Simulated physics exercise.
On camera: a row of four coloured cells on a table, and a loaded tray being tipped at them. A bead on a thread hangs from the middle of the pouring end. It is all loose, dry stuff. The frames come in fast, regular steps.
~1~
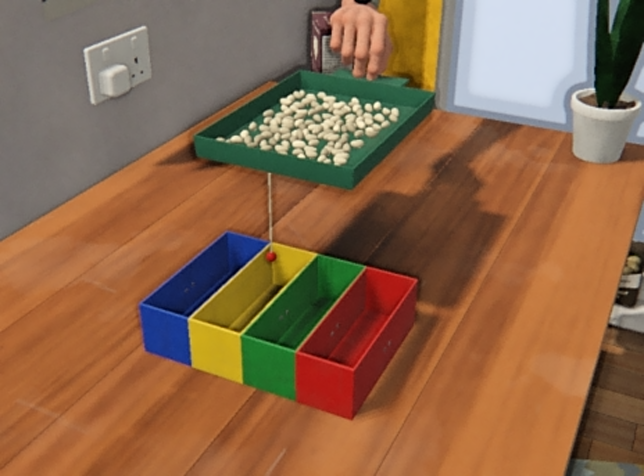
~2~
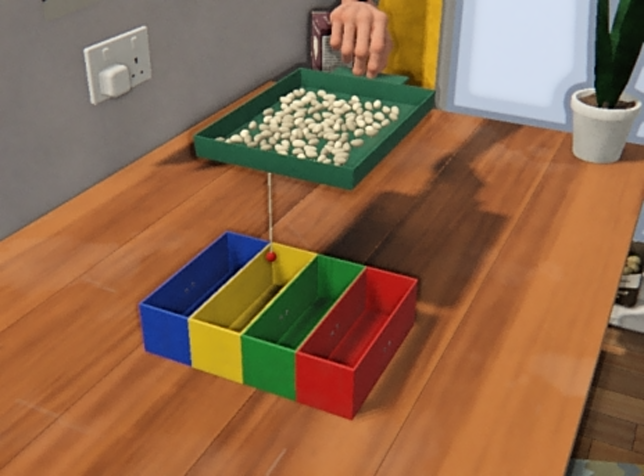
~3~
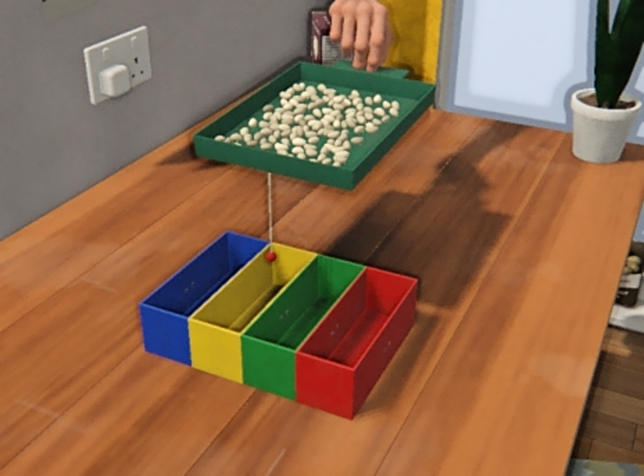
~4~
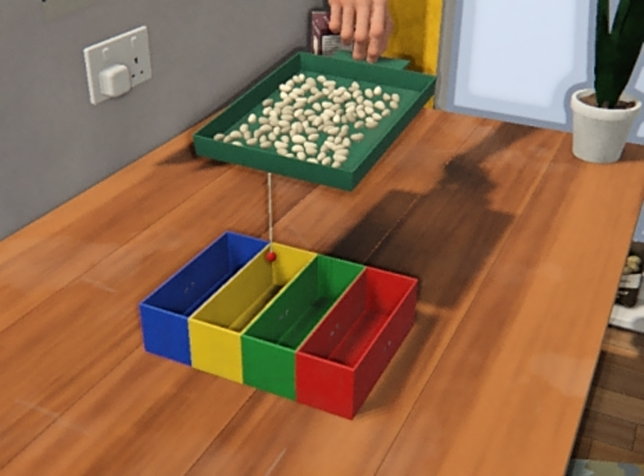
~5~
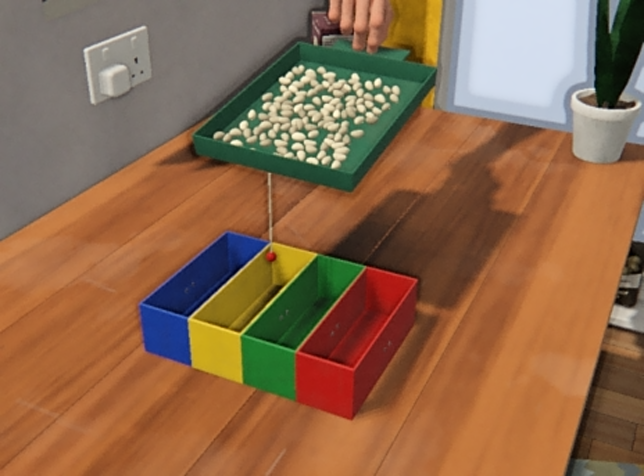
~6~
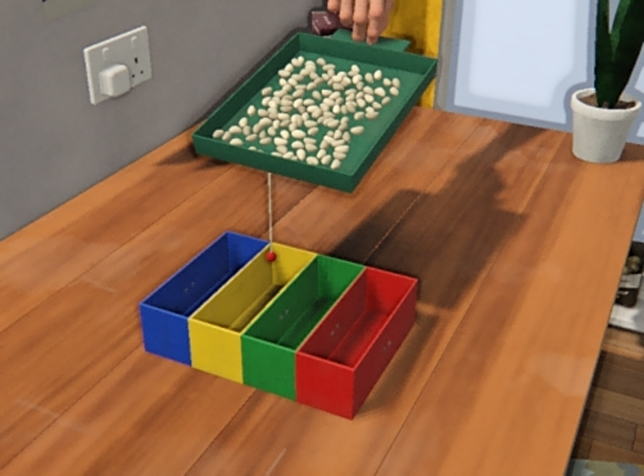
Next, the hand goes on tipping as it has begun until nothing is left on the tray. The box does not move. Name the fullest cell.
Fullest: The green cell.
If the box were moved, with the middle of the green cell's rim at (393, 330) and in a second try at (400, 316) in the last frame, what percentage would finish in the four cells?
First some 70, then 70 per cent.
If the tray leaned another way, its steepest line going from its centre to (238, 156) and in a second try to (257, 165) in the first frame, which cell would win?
In turn: The blue cell; the cell in blue.
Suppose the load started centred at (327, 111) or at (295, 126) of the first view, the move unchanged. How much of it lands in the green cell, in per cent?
Near 40 % and 40 %.
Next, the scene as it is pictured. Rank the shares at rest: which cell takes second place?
Next in line is yellow.
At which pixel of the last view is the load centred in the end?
Close to (278, 353).
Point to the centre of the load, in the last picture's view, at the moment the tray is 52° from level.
At about (296, 130).
Soon after the last picture, tray tipped steeply; all on the tray.
A little later, tray tipped right over; all on the tray.
Later still, tray tipped past a quarter turn; about half in the green cell; about a third in the yellow cell; a small part in the red cell; a small part in the blue cell.
At rest, tray tipped past a quarter turn; about half in the green cell; about a third in the yellow cell; a small part in the red cell; a small part in the blue cell.
